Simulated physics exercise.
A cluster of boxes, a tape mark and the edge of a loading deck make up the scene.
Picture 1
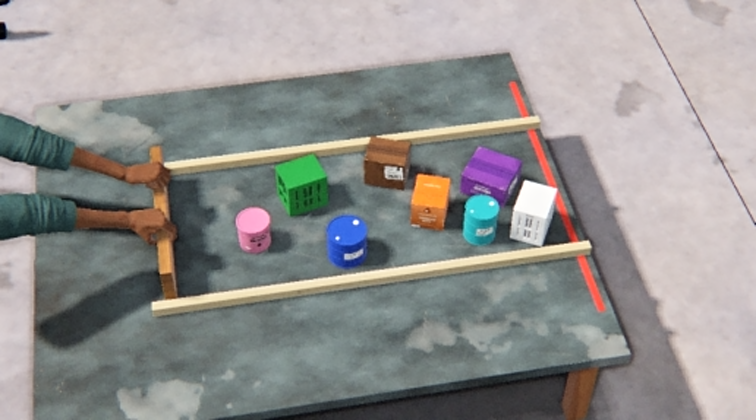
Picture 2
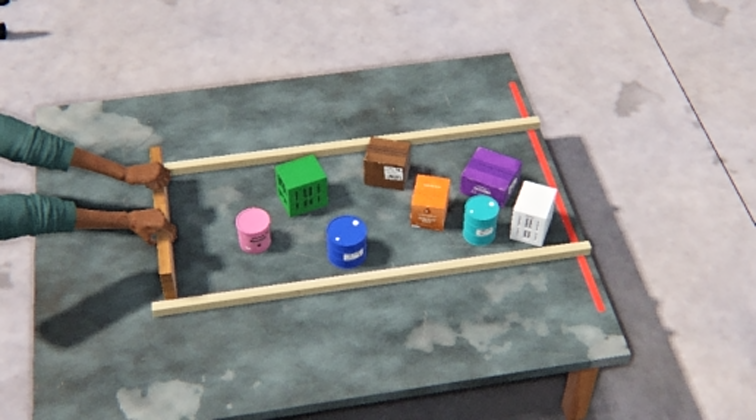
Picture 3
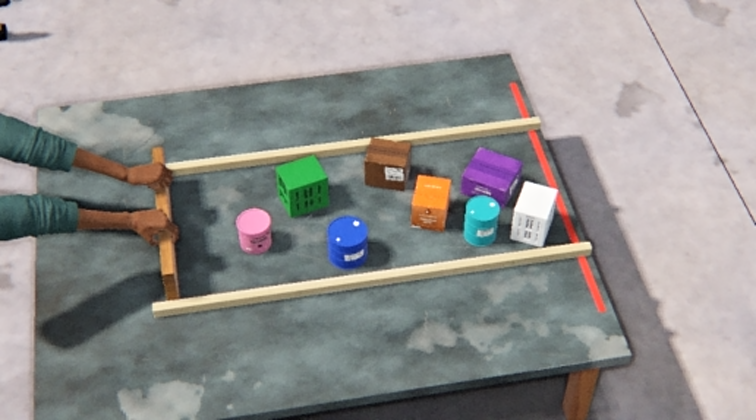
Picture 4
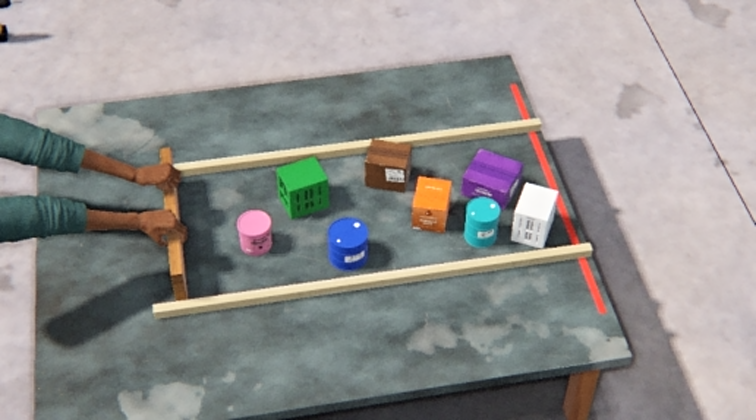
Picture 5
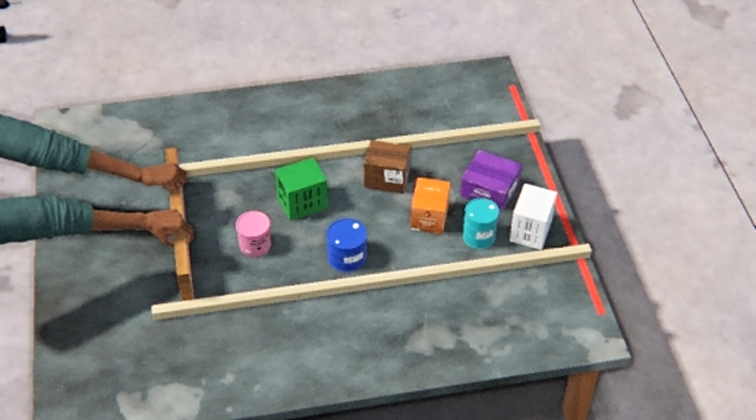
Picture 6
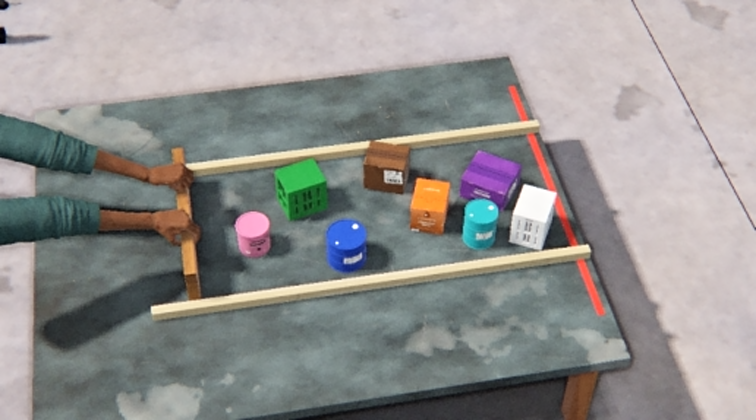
Two hands slide a wooden plank slightly right behind scattered, unmoving boxes and canisters.
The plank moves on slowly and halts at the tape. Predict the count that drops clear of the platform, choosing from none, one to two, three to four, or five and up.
The count is five and up.
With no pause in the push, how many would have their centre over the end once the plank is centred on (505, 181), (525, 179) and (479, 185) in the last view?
It would be 2, 4 and 0.
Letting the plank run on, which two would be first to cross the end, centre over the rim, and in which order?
Earliest first: White crate, purple parcel.
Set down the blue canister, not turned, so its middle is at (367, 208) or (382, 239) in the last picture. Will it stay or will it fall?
First place: It goes off; second place: It goes off.
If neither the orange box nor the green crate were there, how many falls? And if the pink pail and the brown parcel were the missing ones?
Try one: 6; try two: 6.
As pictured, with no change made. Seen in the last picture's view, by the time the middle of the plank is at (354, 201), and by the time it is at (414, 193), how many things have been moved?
In order, the tallies are 4 and 6.
A little later, none off yet; white crate at rest near (533, 218); purple parcel at rest near (491, 181); turquoise canister at rest near (480, 224).
Next, none off yet; white crate shifted about its own width near (578, 215); purple parcel shifted about its own width near (549, 166); turquoise canister shifted well along near (553, 231).
When it is over, the number that fall off is five or more; down, pink pail, green crate, blue canister, brown parcel, orange box, turquoise canister, purple parcel and white crate.
